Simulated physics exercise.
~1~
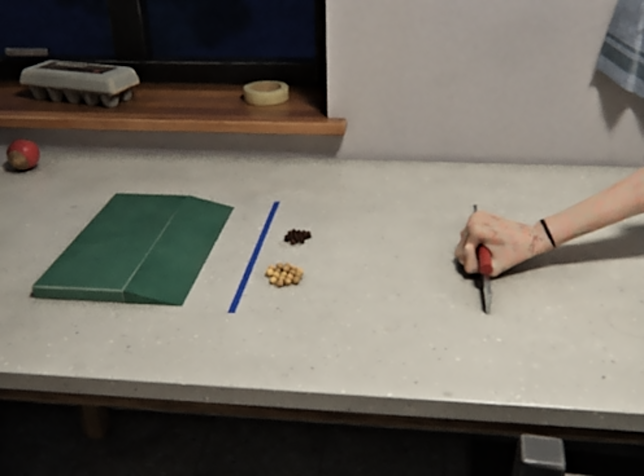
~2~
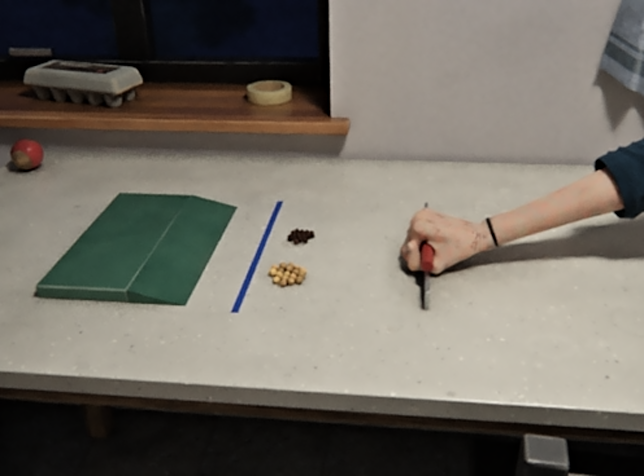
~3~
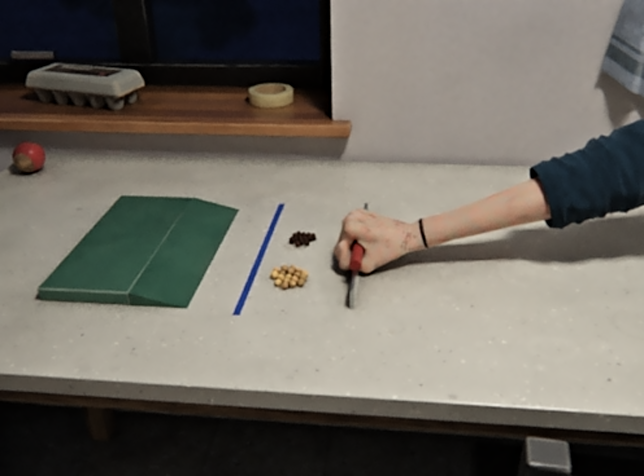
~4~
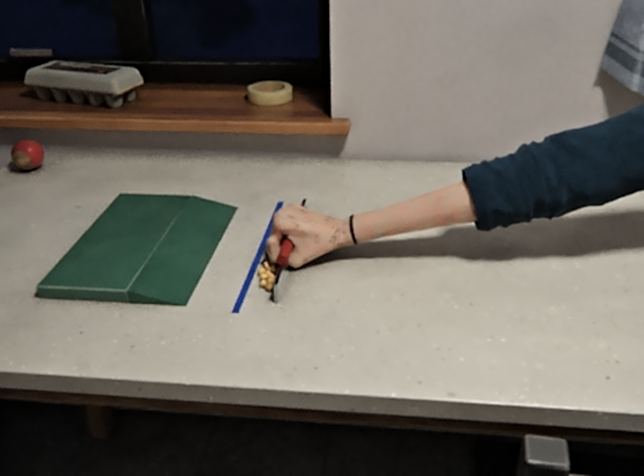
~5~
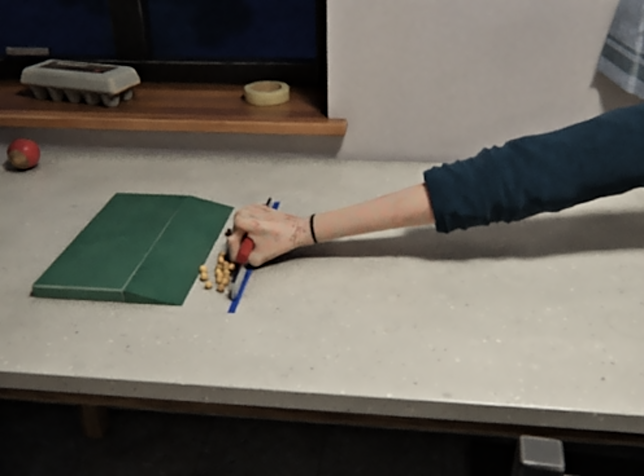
On a pale countertop, a hand slid a red-handled scraper leftward into a small dark heap and a tan one, pushing them across a strip of blue tape, and stopped at the tape with the pieces short of the green ramp.
